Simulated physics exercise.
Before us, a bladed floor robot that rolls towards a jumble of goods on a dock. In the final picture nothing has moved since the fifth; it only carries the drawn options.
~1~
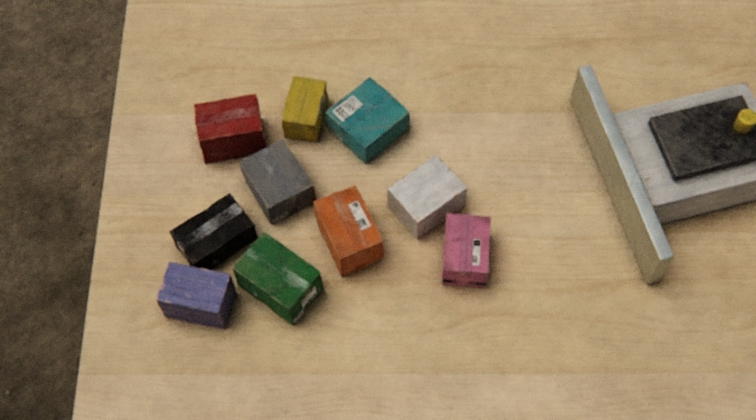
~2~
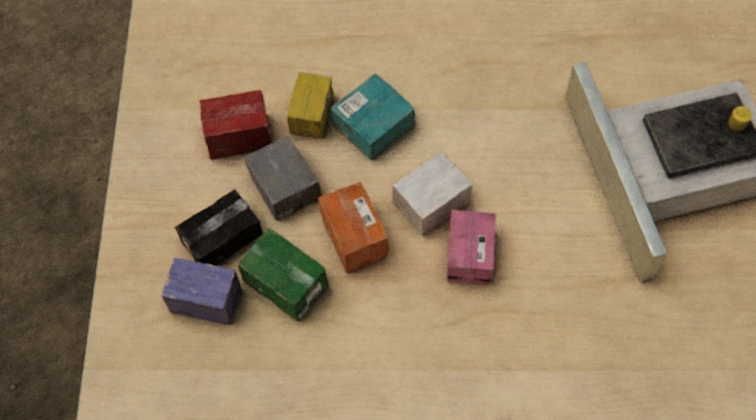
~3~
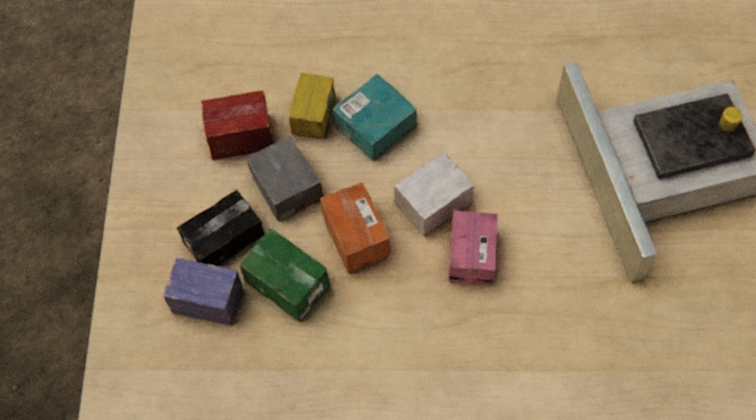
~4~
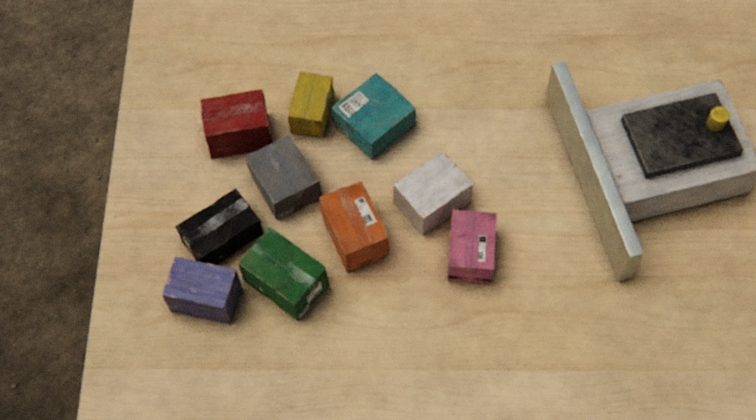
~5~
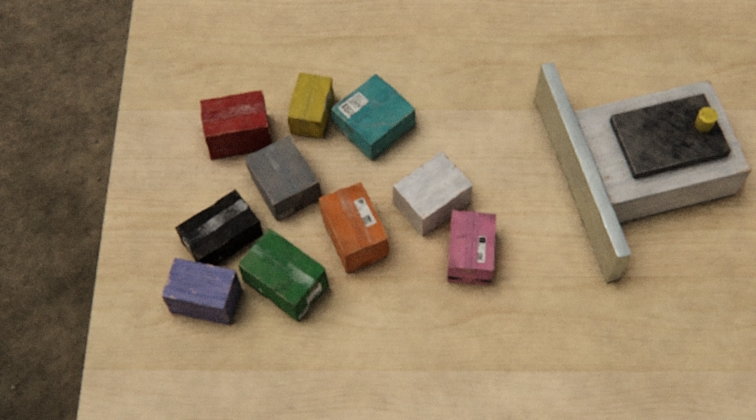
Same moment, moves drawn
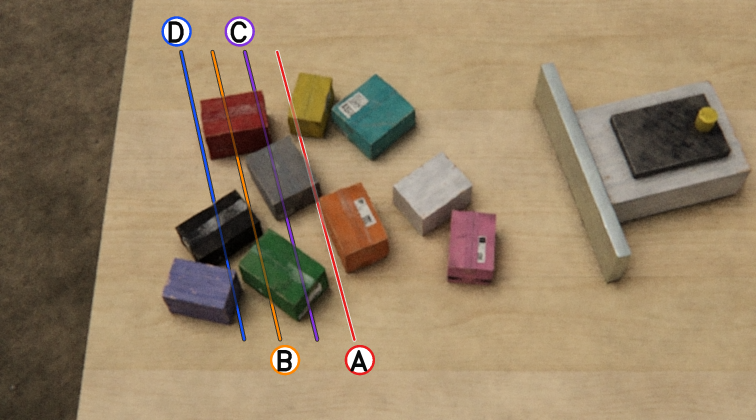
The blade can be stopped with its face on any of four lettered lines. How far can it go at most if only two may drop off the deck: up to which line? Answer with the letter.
No farther than D.
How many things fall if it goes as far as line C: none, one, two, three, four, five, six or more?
By then, none.
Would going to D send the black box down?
Yes.
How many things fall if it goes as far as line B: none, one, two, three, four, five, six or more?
The count is none.
On the marked copy, A at (313, 186); B at (244, 186); C at (278, 186); D at (210, 186).
Taking D. A third of the way, robot (527, 137); pink parcel (442, 253); white crate (406, 194).
Two thirds of the way, robot (394, 137); blue crate (176, 315); black box (189, 228).
When it is over, robot (289, 137); red box over the edge; black box over the edge; two fallen.
As for the rest, A is within the limit but short; B is within the limit but short; C is within the limit but short.
